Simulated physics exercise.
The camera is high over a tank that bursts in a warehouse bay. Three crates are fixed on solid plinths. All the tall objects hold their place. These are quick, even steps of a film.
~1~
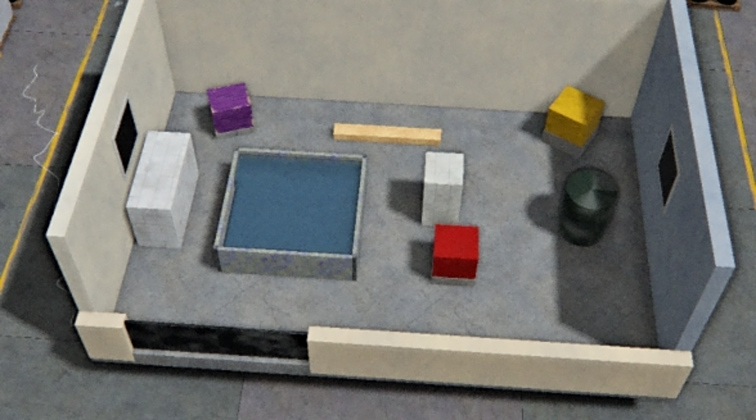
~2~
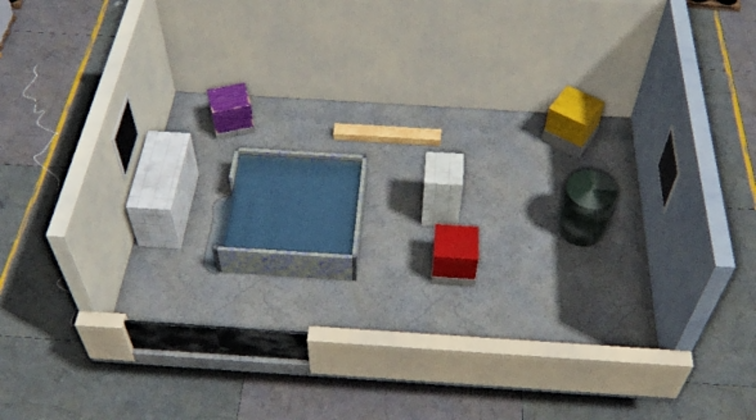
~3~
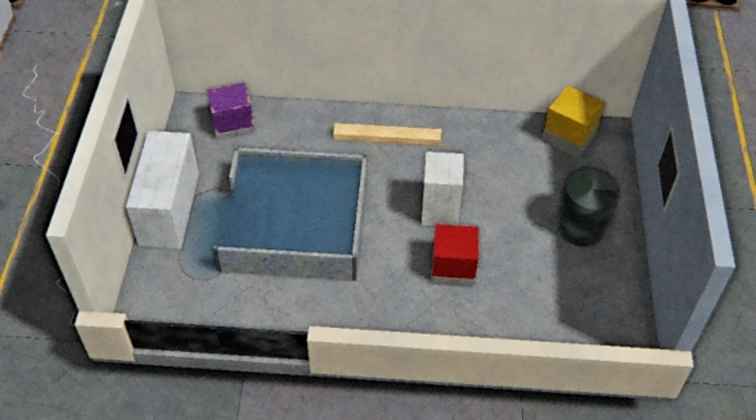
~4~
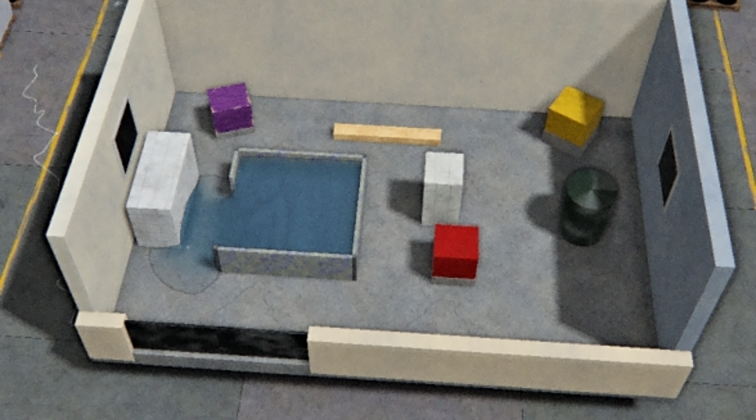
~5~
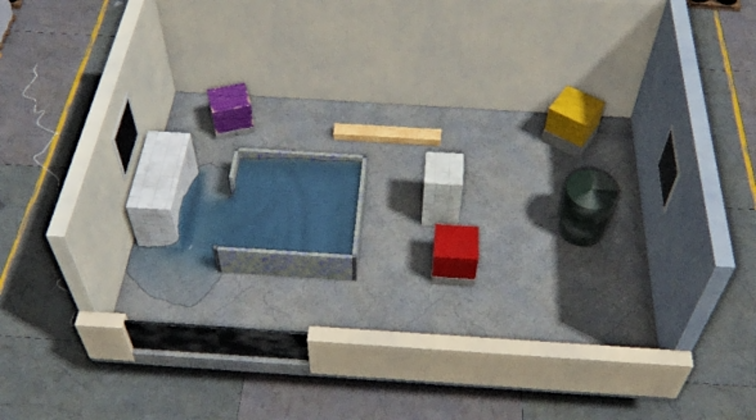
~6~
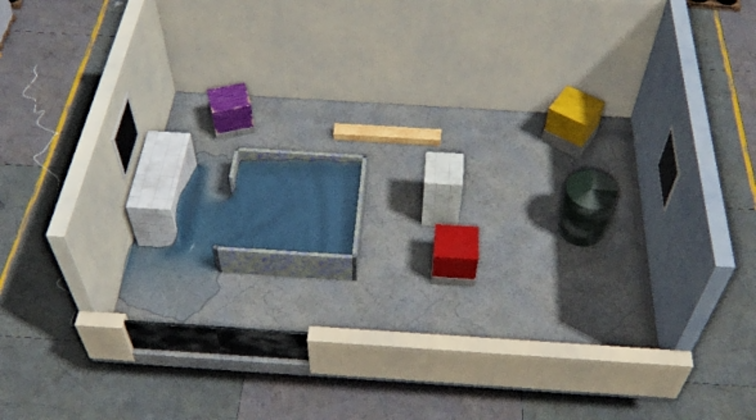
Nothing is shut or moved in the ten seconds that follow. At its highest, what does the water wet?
The yellow crate keeps dry; the purple crate is soaked; the red crate keeps dry.
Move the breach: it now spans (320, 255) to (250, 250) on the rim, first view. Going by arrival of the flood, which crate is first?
First comes the one in red.
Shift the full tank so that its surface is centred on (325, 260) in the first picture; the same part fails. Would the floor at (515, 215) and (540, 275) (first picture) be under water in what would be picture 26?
In that order: Not flooded, no water.
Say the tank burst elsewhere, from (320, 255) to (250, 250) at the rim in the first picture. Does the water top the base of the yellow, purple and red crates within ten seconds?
In short: The yellow one remains dry; the purple one keeps dry; the red one is safe.
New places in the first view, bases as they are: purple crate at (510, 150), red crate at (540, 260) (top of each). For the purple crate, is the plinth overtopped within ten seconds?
One by one: Purple is spared.
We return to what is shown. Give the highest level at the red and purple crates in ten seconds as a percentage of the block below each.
Roughly 50 per cent, then 170 per cent.
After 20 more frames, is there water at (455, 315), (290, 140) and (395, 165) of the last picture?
In that order: Clear, under water, wet.
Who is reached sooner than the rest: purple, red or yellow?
The crate marked purple.
A moment on, water covers 15 % of the floor; the yellow crate not reached, the purple crate water round its plinth, the red crate not reached.
Next, water covers 25 % of the floor; the yellow crate not reached, the purple crate water round its plinth, the red crate not reached.
Then, water covers 45 % of the floor; the yellow crate not reached, the purple crate water round its plinth, the red crate not reached.
Later, water covers 80 % of the floor; the yellow crate water round its plinth, the purple crate water round its plinth, the red crate water round its plinth.
In the end, water covers 95 % of the floor; the yellow crate stayed above the water, the purple crate was topped, the red crate stayed above the water.
